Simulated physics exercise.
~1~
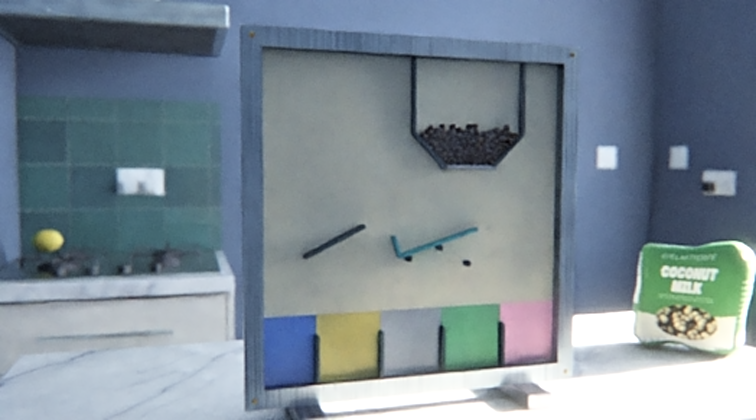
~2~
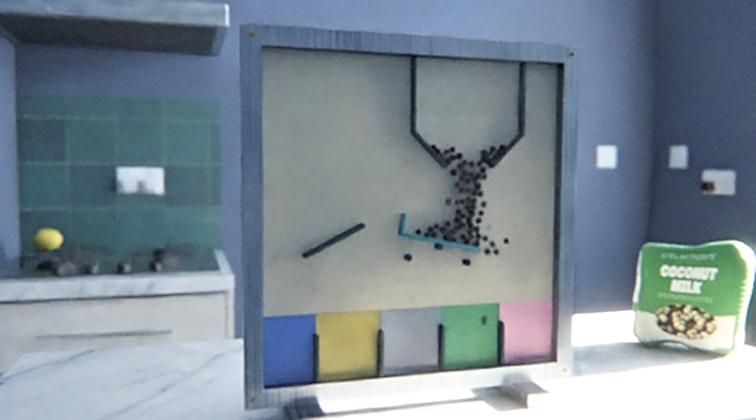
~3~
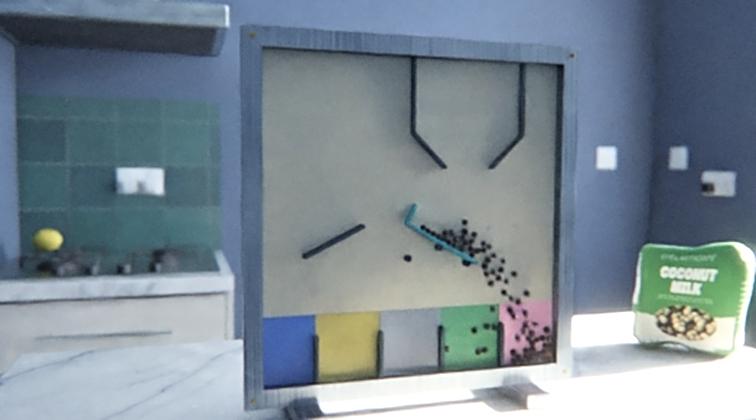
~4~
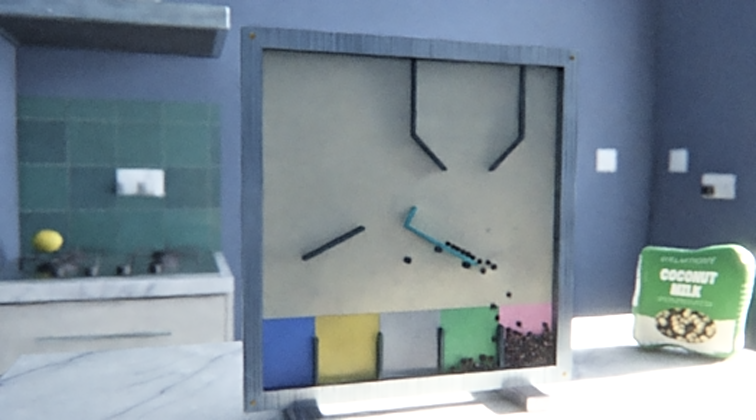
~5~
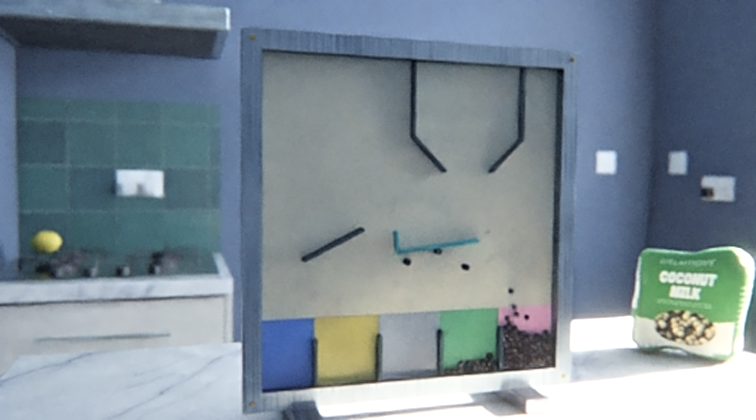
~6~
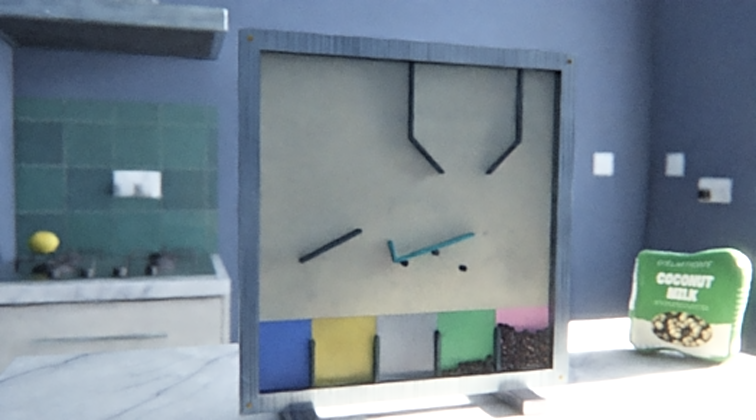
In a kitchen, small dark beads pour from a hopper onto a tipping turquoise rocker, settling mostly in pink, some in green.
